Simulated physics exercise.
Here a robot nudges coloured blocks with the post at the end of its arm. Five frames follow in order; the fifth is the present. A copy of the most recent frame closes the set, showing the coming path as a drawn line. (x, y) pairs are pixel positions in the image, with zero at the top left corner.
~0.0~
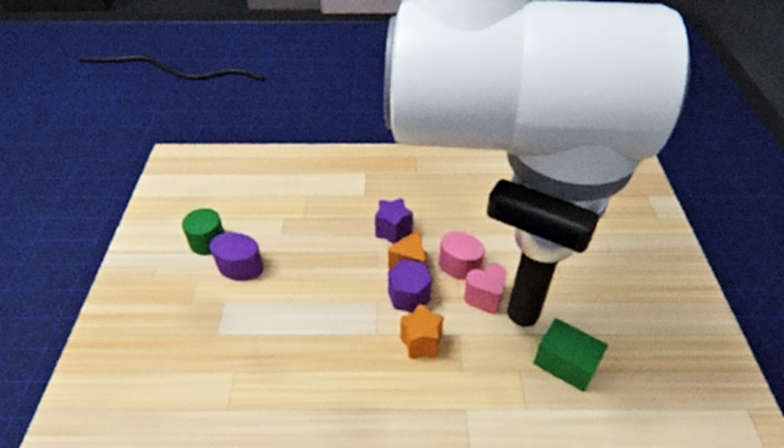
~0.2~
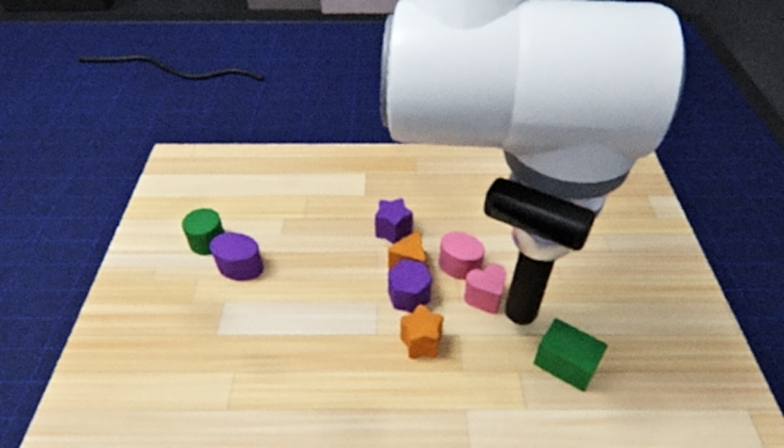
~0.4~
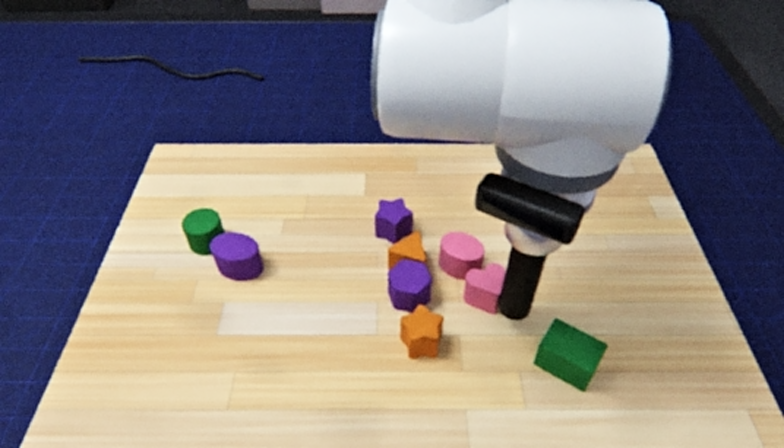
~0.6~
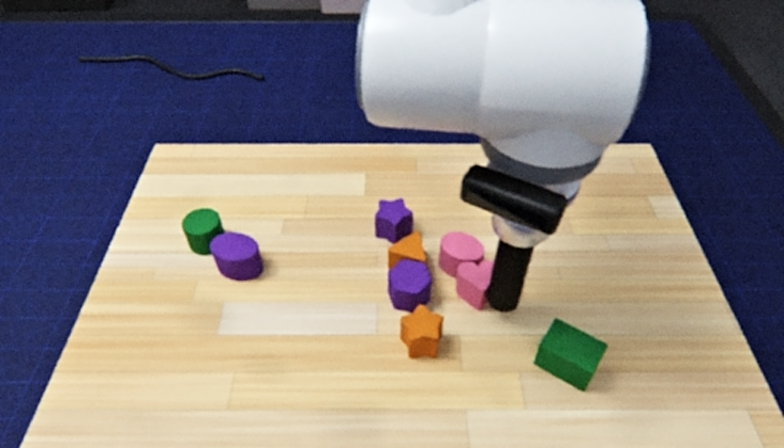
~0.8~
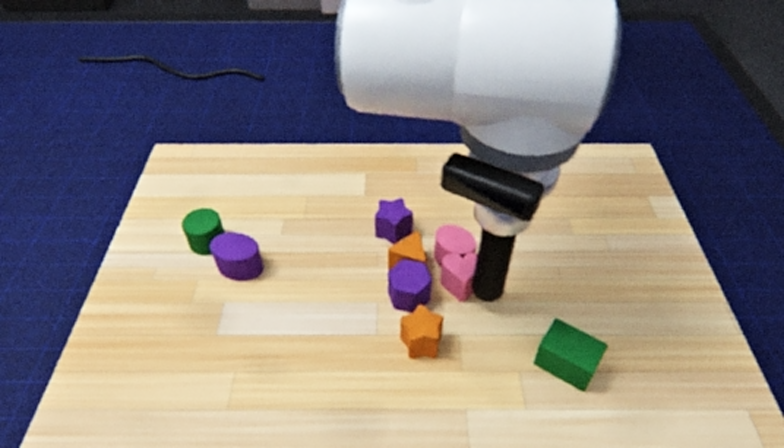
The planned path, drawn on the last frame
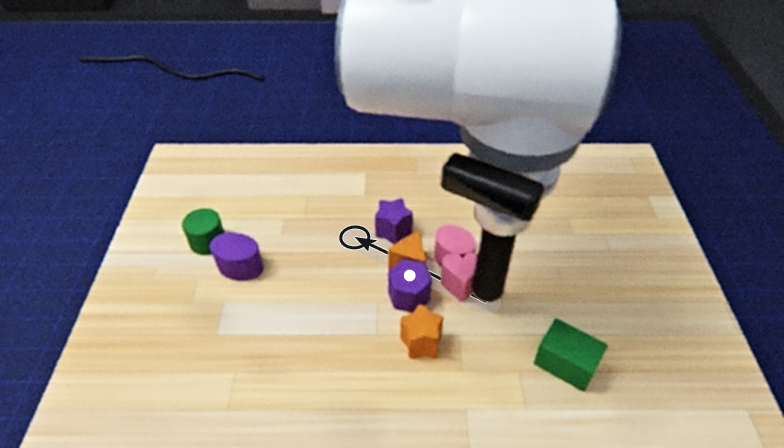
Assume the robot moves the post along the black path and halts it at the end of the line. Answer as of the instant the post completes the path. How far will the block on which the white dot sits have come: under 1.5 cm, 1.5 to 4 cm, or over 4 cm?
It shifts by less than 1.5 cm.
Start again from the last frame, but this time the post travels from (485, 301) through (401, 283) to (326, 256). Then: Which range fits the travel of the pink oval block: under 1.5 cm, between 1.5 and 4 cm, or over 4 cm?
Covers 1.5 to 4 cm.
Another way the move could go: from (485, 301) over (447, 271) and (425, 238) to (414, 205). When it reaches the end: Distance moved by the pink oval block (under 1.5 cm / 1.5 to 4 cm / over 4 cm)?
Once the path ends, it will sit over 4 cm from where it is now.
Path on the board, from (485, 301) directly to (355, 237); the dot is on the purple six-sided block.
The first path, step by step. One third of the way, post at (439, 266); orange triangle at (397, 242); pink oval block at (438, 214), turned 40° clockwise; pink heart at (423, 237), turned 25° clockwise.
Two thirds of the way, post at (396, 245); purple star at (378, 193), turned 25° clockwise; orange triangle at (368, 238); pink oval block at (434, 208), turned 70° clockwise; pink heart at (390, 215), turned 35° clockwise.
At the end, post at (354, 225); purple star at (376, 176), turned 55° clockwise; purple six-sided block in place; orange triangle at (343, 236), turned 45° anticlockwise; pink oval block at (434, 208), turned 70° clockwise; pink heart at (369, 199), turned 70° clockwise.
